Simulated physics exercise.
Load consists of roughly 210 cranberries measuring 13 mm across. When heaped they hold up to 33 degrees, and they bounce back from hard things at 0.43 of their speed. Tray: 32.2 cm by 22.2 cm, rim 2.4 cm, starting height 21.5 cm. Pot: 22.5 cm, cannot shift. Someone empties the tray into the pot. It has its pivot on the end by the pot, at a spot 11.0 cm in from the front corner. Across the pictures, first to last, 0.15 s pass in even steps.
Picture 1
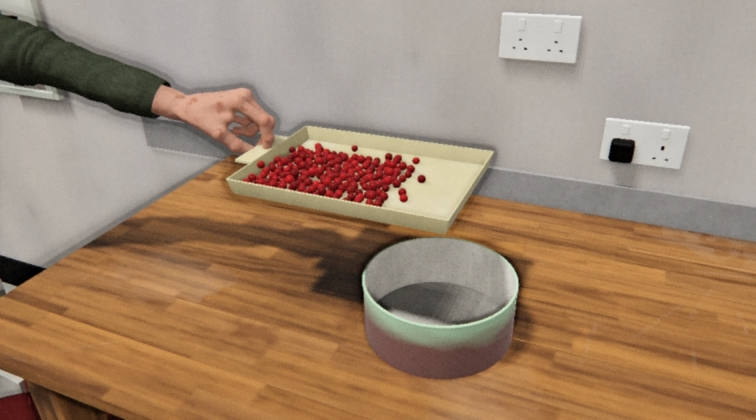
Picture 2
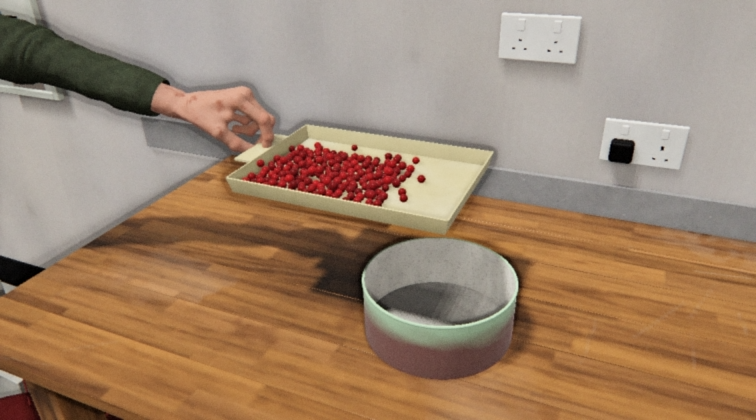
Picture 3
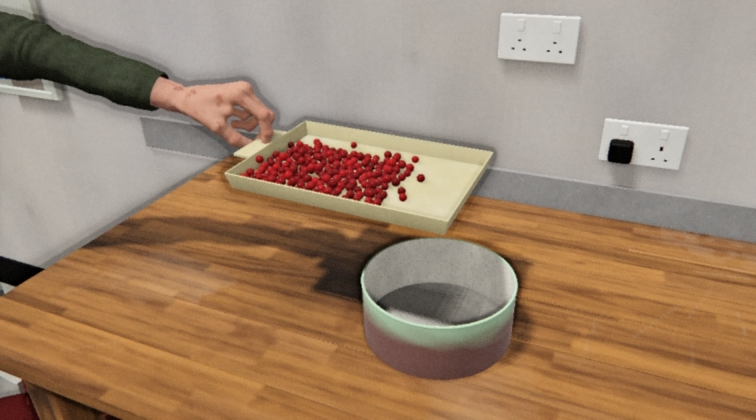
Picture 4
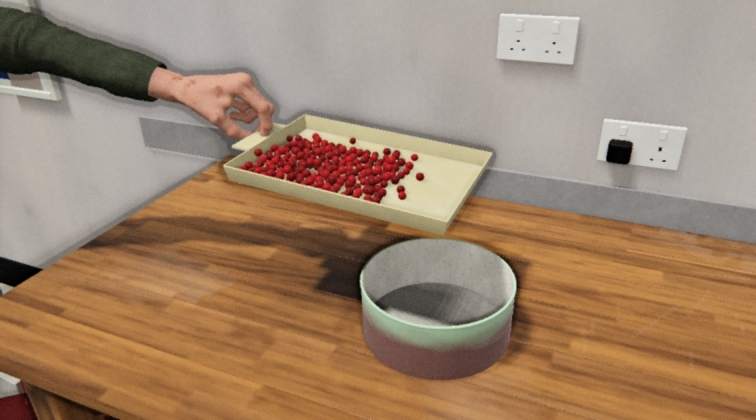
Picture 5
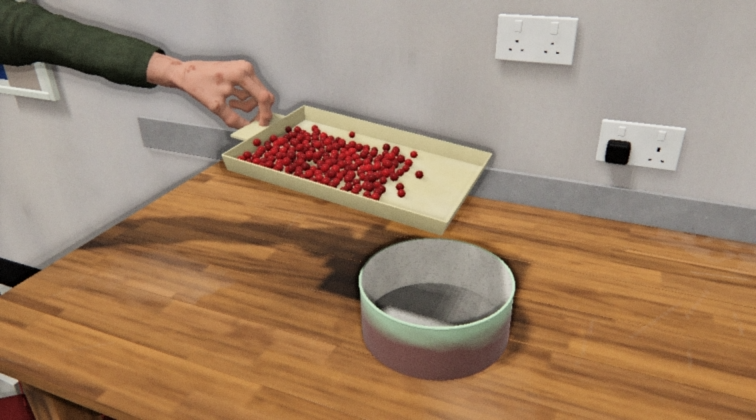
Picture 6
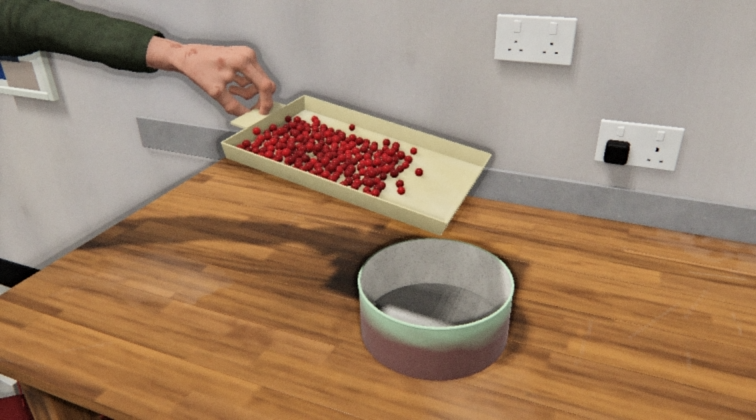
At the start, a hand in a green sleeve holds a cream tray of small red berries nearly level above a wooden worktop, beside a round green-and-purple pot. The hand then gradually raises the tray's left end, tilting it gently towards the pot, while the berries stay clustered in place.
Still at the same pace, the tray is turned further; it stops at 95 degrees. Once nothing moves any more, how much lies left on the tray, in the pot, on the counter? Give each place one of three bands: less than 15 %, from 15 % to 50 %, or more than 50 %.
Left on the tray - less than 15 %; pot - from 15 % to 50 %; counter - more than 50 %.
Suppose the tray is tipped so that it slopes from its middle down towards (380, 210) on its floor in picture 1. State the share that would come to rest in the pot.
Something like 90 in a hundred.
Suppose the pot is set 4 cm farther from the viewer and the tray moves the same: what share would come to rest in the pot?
30 per cent.
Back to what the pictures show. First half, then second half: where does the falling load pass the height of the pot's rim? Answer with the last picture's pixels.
First near (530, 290), then at (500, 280).
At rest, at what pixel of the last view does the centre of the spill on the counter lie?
At rest, its centre lies at about (585, 331).
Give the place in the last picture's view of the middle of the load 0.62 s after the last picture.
Approximately (485, 199) in the last picture.
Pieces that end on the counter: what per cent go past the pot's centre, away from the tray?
Some 100 per cent.
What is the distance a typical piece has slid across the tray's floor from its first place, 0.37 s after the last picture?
Displacement on the tray: Roughly 8 cm.
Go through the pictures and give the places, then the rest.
The first picture shows tray tilt 0 degrees, front corners at (232, 178) and (445, 218); middle of the pieces at (336, 177); pot at (439, 277).
The second picture shows tray tilt 0 degrees, front corners at (231, 177) and (445, 218); middle of the pieces at (336, 176).
The third picture shows tray tilt 2 degrees, front corners at (230, 172) and (445, 218); middle of the pieces at (335, 173).
The fourth picture shows tray tilt 4 degrees, front corners at (229, 165) and (444, 219), lowest corner right back; middle of the pieces at (334, 169).
The fifth picture shows tray tilt 7 degrees, front corners at (227, 154) and (444, 219), lowest corner right back; middle of the pieces at (333, 163).
The sixth picture shows tray tilt 10 degrees, front corners at (227, 142) and (444, 220), lowest corner right back; middle of the pieces at (333, 156); pot at (435, 278).
Then, 0.37 s after the last picture, tilt 51 degrees; the tray holds 100 %, the pot 0 %.
Then, 0.62 s after the last picture, tilt 79 degrees; the tray holds 60 %, the pot 0 %.
Then, 0.98 s after the last picture, tilt 95 degrees; the tray holds 10 %, the pot 15 %.
In the end, tray 0 %, pot 30 %, counter 70 %.
